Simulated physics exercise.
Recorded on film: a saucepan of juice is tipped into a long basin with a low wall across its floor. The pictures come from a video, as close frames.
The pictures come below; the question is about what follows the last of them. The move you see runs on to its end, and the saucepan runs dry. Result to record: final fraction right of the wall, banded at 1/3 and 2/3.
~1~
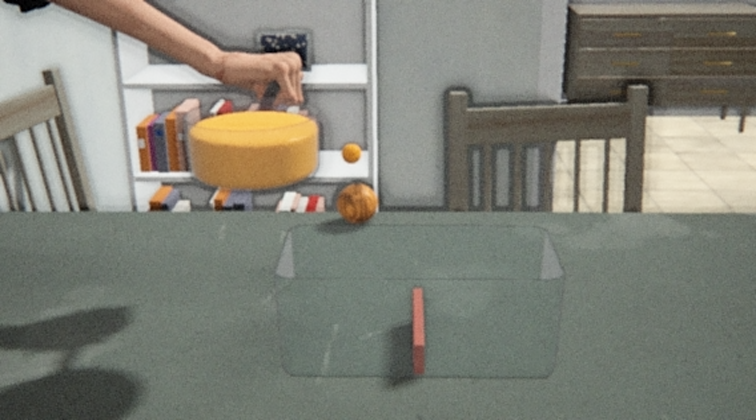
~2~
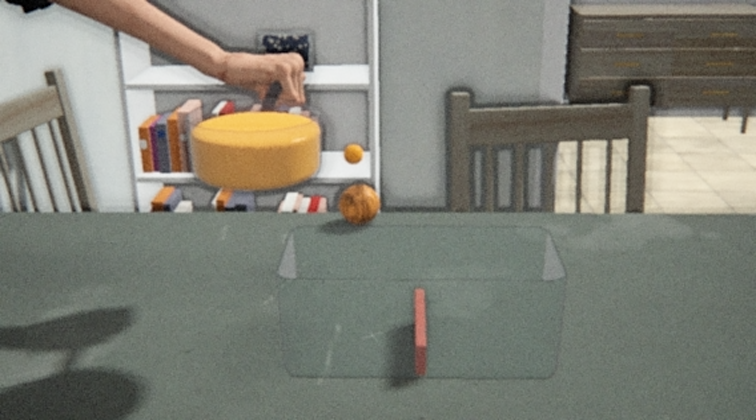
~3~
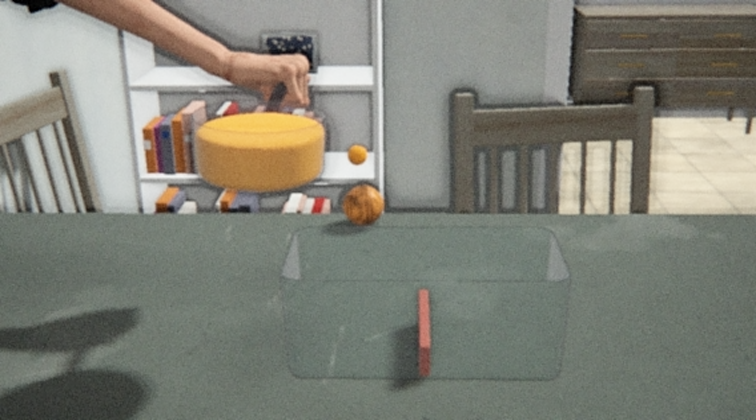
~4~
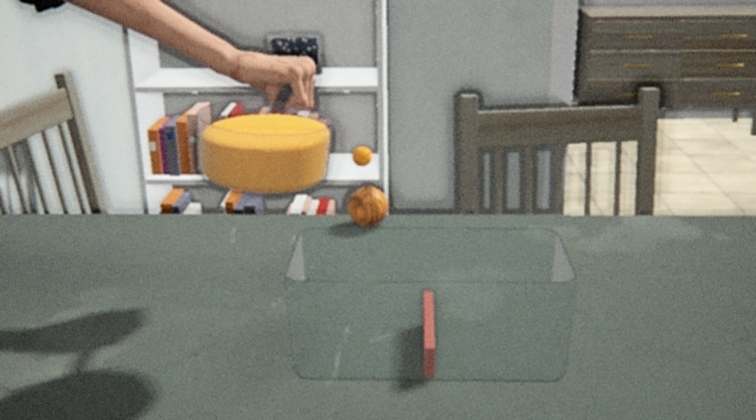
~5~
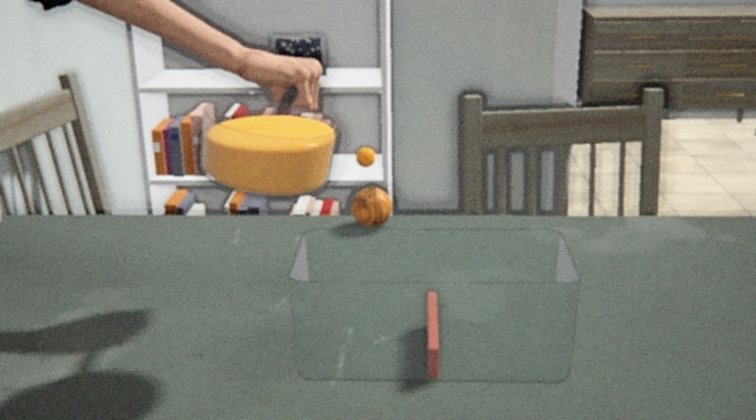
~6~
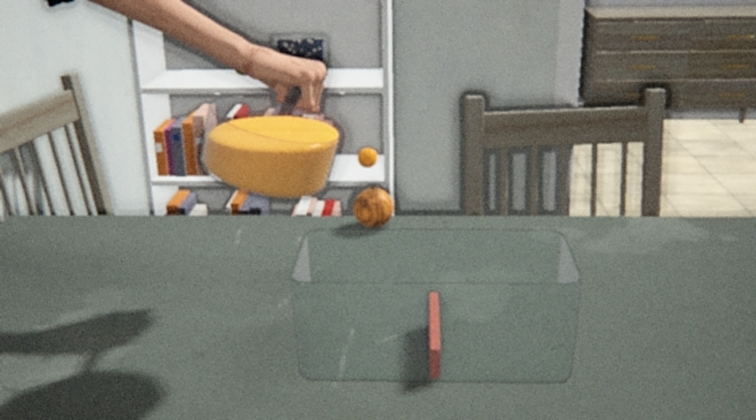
Fails to reach a third.
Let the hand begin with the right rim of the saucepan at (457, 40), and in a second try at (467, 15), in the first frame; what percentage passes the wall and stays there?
The first gives 70 %, the second 60 %.
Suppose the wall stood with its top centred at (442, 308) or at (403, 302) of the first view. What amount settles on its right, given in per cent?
About 5 per cent on the first try, and 10 per cent on the second.
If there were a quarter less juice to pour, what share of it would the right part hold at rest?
5 per cent or so.
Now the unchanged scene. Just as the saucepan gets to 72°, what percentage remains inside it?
I'd put it near 40 %.
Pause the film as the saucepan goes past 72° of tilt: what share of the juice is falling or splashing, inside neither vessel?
Roughly 35 per cent.
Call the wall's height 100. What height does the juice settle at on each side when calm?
I'd put the left at about 90 and the right at about 10.
A moment on, the tilt is 72° and 40 per cent is still to pour, 26 is left of the wall and 0 right of it.
Next, the tilt is 109° and 4 per cent is still to pour, 87 is left of the wall and 3 right of it.
Then the tilt is 118° and 0 per cent is still to pour, 89 is left of the wall and 10 right of it.
Later the tilt is 118° and 0 per cent is still to pour, 89 is left of the wall and 10 right of it.
In the end 89 per cent lies left of the wall, 10 right of it and 1 outside.
